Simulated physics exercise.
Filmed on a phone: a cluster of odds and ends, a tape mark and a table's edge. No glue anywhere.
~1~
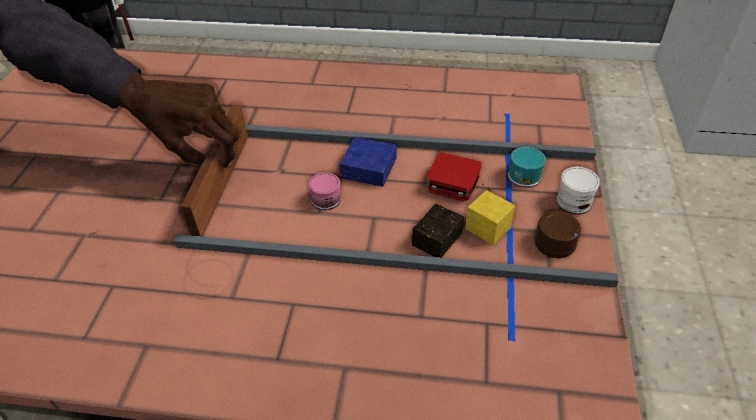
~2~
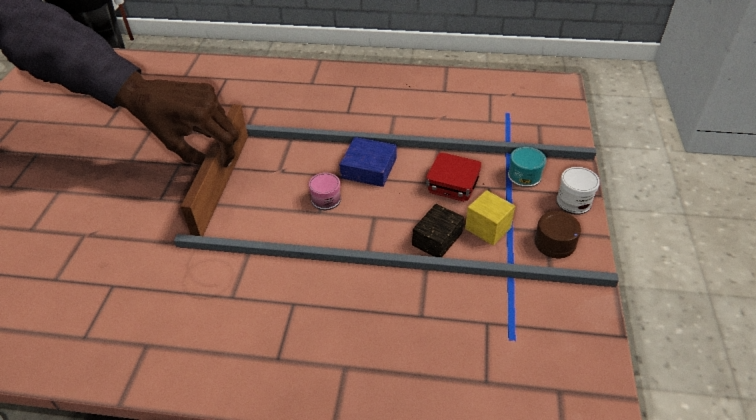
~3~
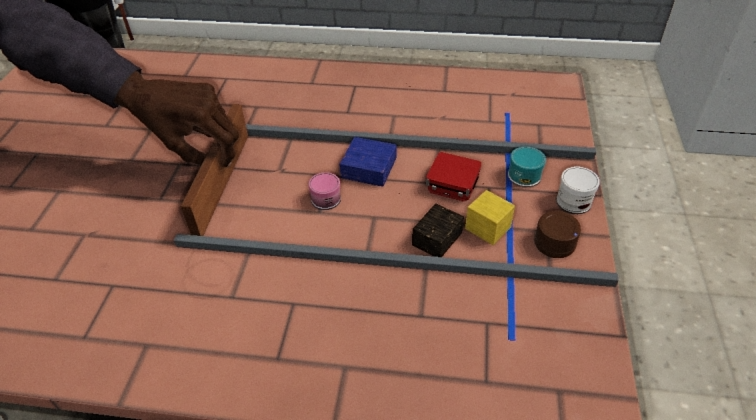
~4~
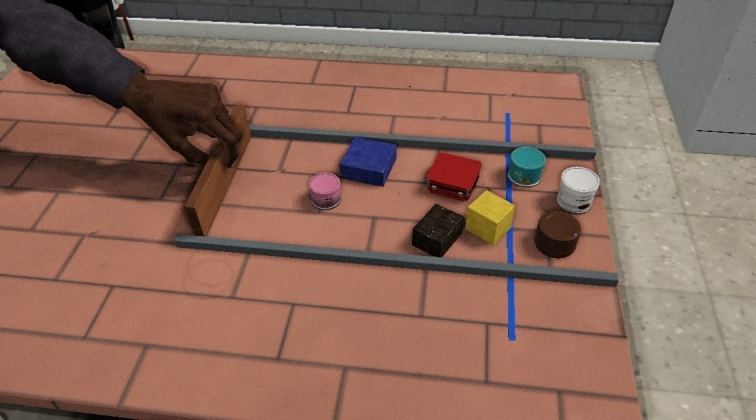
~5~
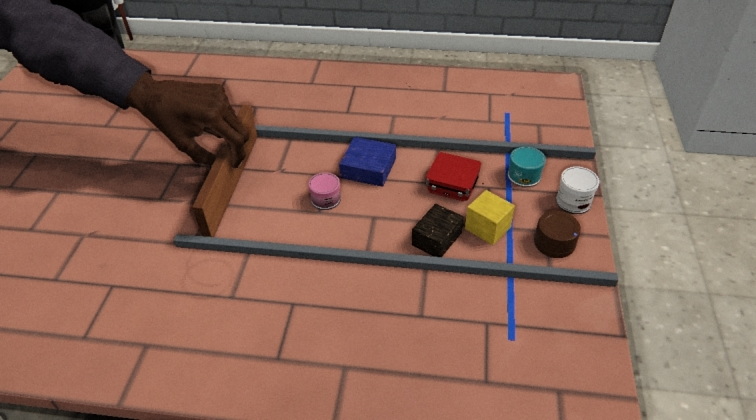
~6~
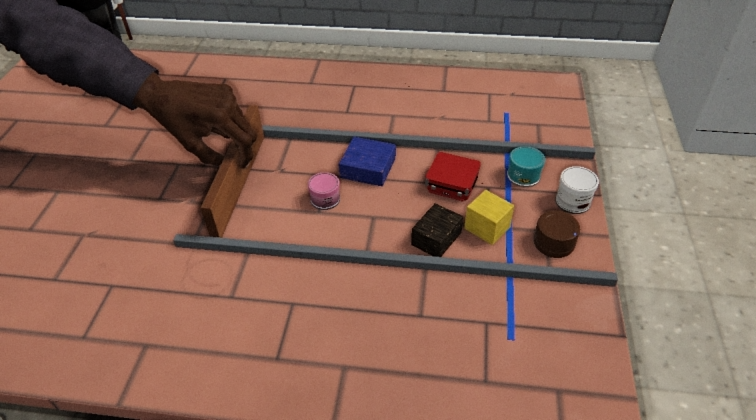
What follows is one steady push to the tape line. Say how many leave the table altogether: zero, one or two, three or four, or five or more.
Outcome: The number that fall off is one or two.
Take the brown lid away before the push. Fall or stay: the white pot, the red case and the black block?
The white pot drops off; the red case stays on; the black block is kept.
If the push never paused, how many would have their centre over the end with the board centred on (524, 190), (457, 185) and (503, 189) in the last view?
Past the end: 2, 0 and 2.
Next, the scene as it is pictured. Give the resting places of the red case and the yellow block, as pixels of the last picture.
About (580, 186), and the other about (557, 215).
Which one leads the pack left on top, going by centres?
The red case ends nearest.
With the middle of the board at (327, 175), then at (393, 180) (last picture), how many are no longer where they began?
At the one place 1, at the other 3.
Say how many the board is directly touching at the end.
That makes 3.
Soon after, none off yet; white pot at rest near (576, 190); brown lid at rest near (557, 234); turquoise tin at rest near (526, 167).
After that, none off yet; white pot at rest near (577, 191); brown lid at rest near (557, 234); turquoise tin displaced about its own width near (573, 169).
In the end, the number that fall off is one or two; gone, turquoise tin and white pot.
